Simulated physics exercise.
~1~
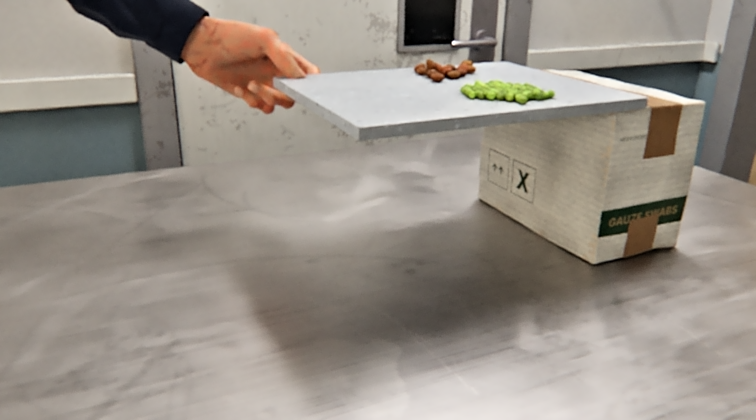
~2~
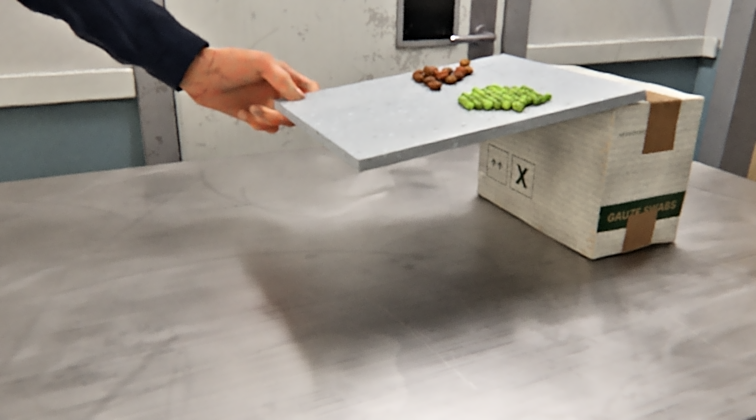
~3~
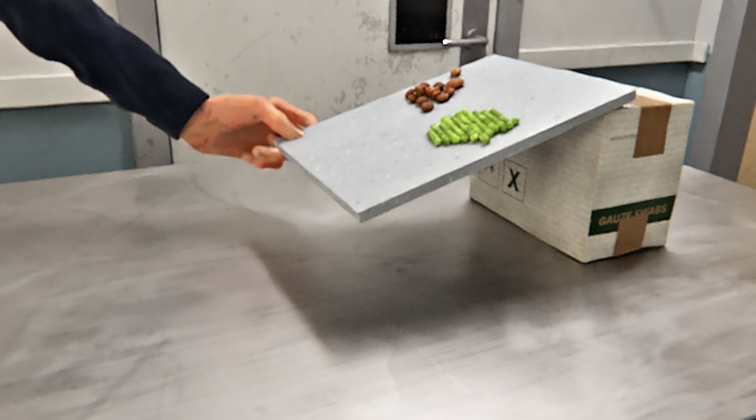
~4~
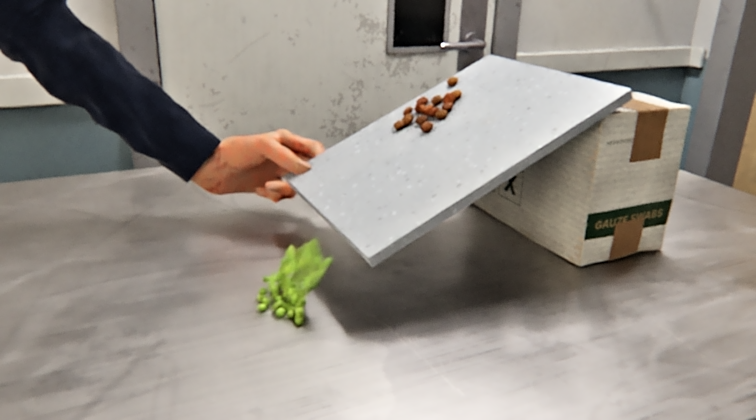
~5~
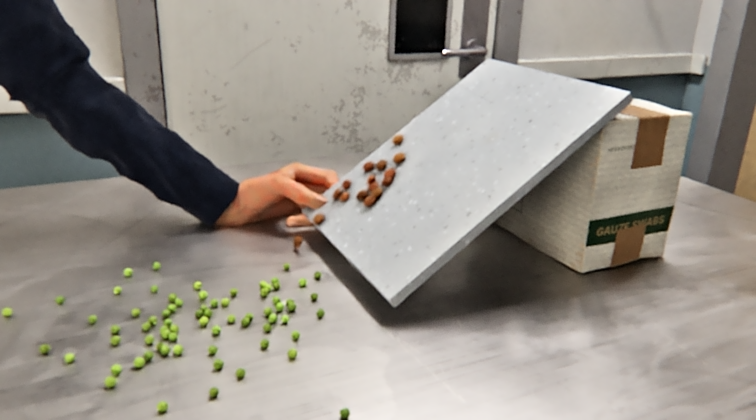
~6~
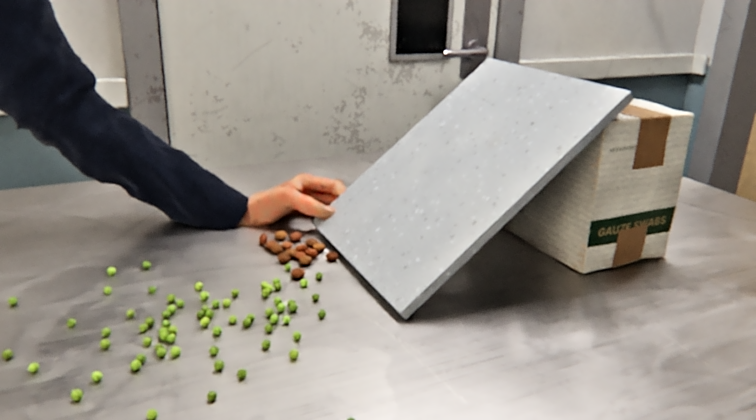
A hand in a dark sleeve holds up the left end of a pale grey board, whose right end rests on a white box with brown tape and a green label, seen from slightly above a grey metal counter. A heap of small green pieces lies nearer the viewer, with a reddish-brown heap behind it. The hand lowers its end, and the green heap slides off first, scattering across the counter at left as round, pea-like bits. The brown pieces then slide down too. Finally the board's low end rests on the counter, the brown pieces clustered at its foot and the green ones spread farther out.
